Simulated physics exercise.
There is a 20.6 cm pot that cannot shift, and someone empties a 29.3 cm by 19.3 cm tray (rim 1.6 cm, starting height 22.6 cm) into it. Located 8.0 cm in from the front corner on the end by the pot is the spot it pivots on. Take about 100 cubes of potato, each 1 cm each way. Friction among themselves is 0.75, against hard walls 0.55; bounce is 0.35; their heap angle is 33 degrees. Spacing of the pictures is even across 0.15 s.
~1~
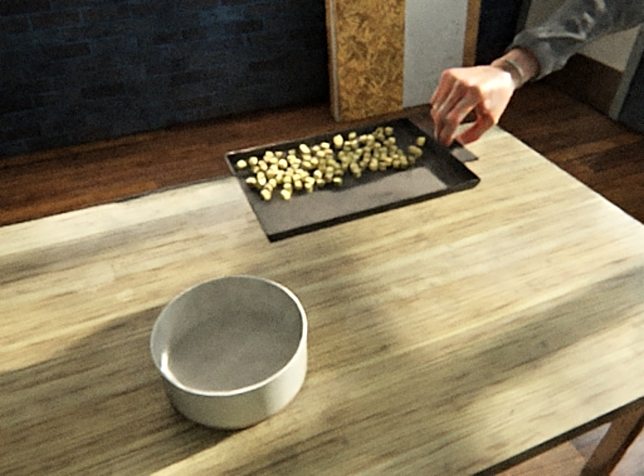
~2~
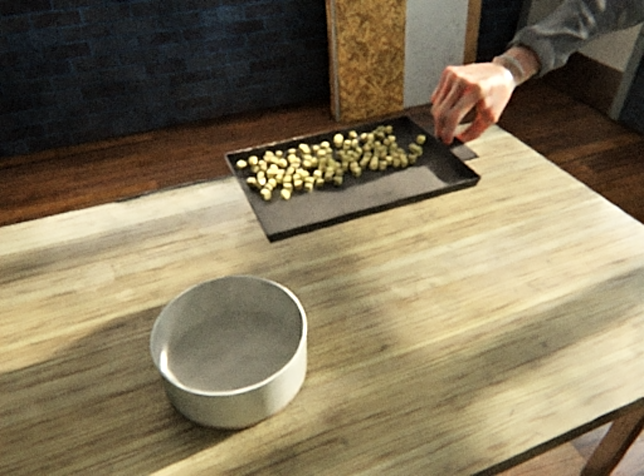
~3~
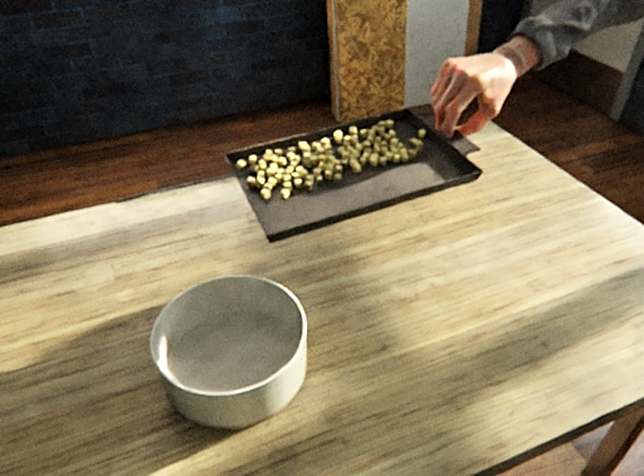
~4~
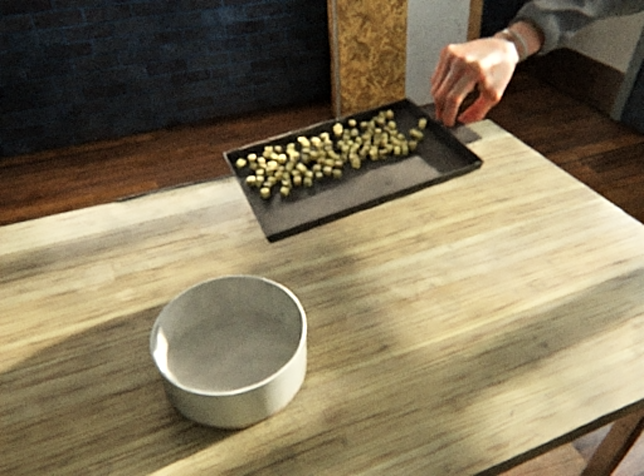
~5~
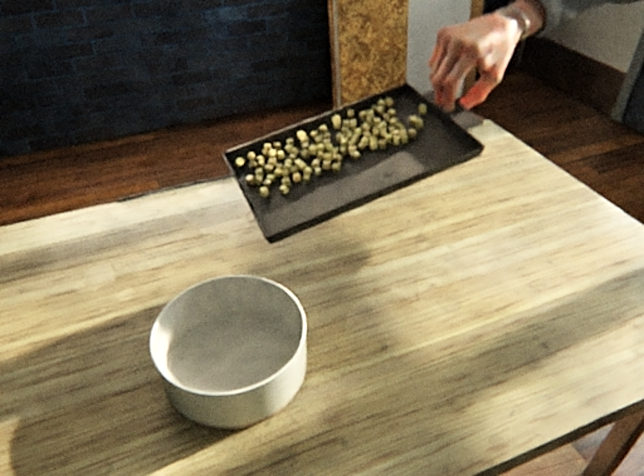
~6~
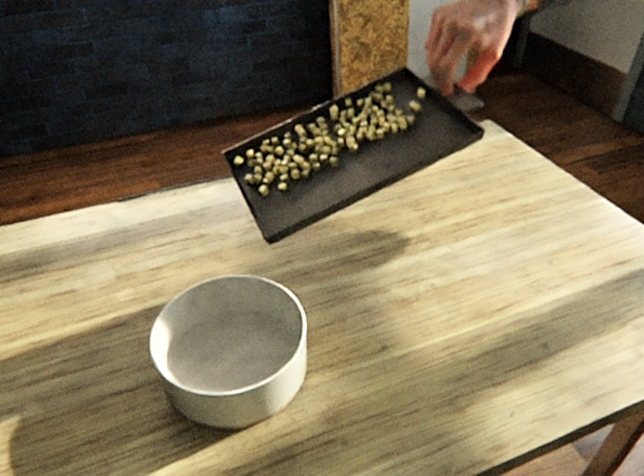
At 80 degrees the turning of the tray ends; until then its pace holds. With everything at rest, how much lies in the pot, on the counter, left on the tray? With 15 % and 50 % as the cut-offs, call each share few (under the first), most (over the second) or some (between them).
My estimate: Pot: Most, counter: Some, tray: Few.
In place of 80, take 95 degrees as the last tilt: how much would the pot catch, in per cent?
Near 70 %, then.
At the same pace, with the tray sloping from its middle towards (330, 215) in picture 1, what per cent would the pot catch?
I'd say close to 55 %.
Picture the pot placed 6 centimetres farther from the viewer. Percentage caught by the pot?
90 %.
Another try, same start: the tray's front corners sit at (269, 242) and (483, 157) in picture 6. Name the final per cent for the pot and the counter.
Split: Pot = 75, counter = 20.
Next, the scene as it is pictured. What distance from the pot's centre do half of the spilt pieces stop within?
Roughly 24 cm from the centre.
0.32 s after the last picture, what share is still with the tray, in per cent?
100 %, give or take.
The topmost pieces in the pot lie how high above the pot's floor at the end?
Roughly 1.5 cm up.
Then, 0.19 s after the last picture, tilt 49 degrees; the tray holds 100 %, the pot 0 %.
Then, 0.32 s after the last picture, tilt 72 degrees; the tray holds 100 %, the pot 0 %.
Then, 0.57 s after the last picture, tilt 80 degrees; the tray holds 10 %, the pot 50 %.
In the end, pot 65 %, counter 35 %, tray 0 %.
